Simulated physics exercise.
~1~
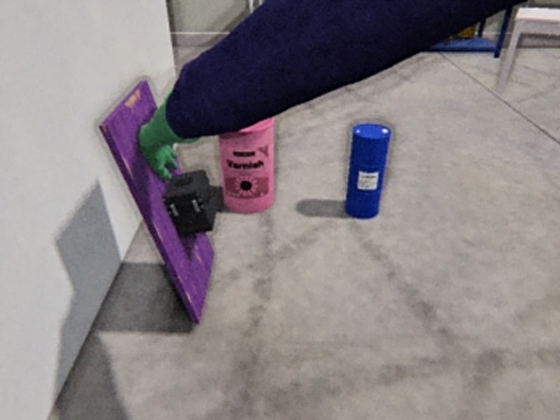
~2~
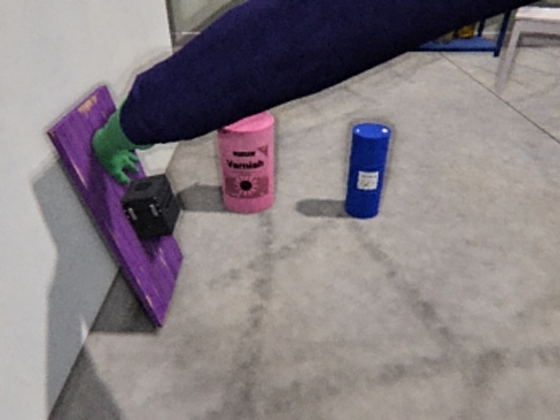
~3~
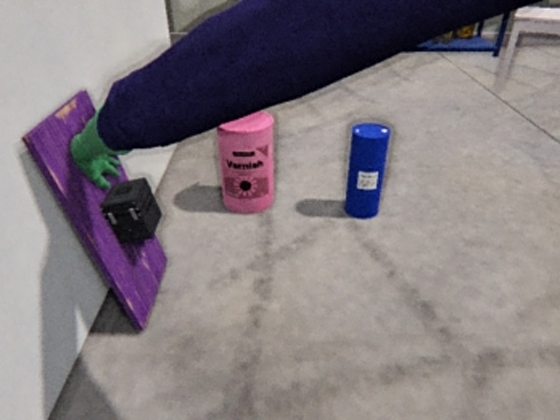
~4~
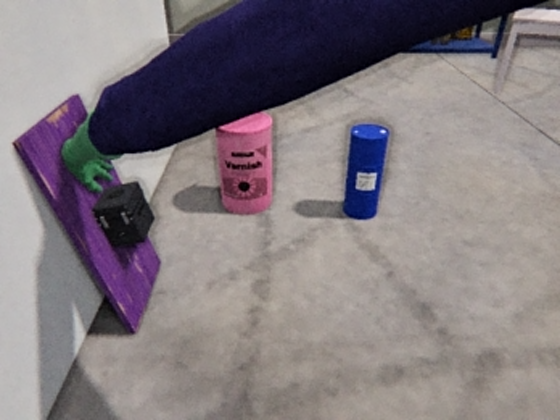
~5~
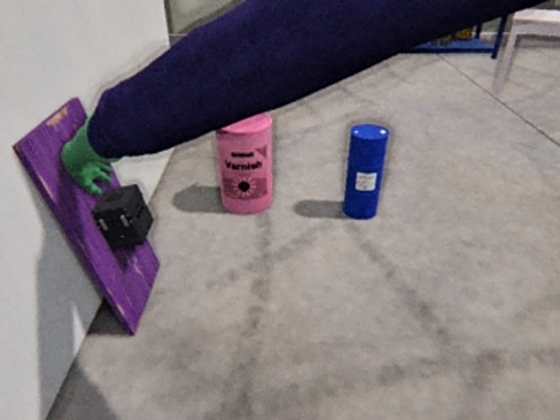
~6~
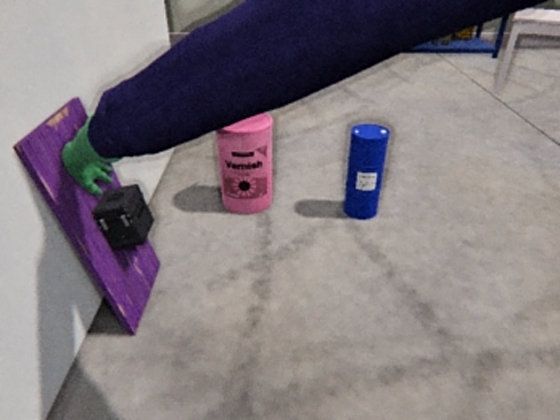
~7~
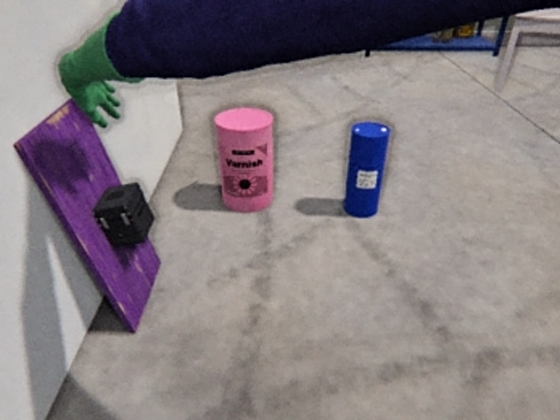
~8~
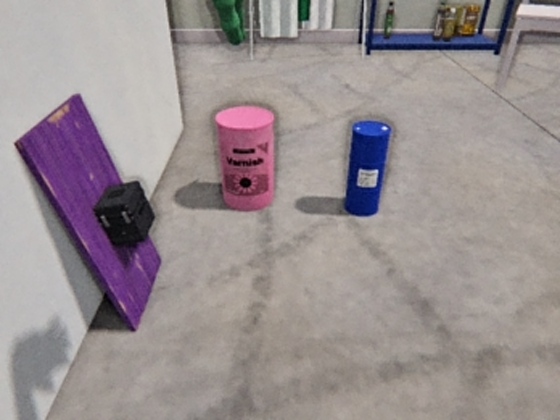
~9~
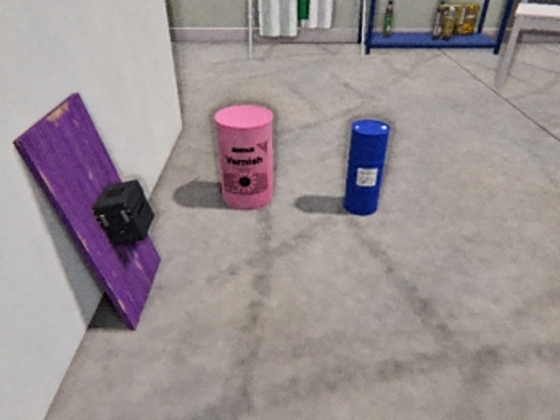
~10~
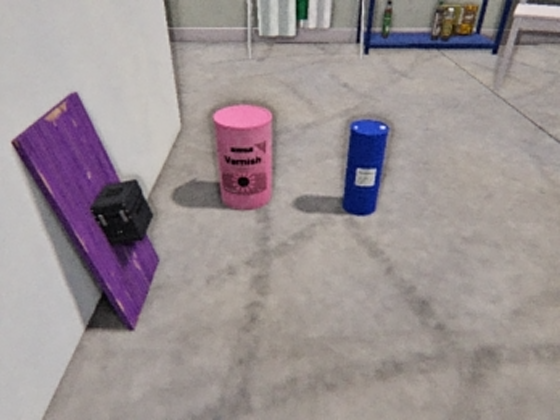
A gloved hand leans a purple board against the wall, lets go, and it stays.
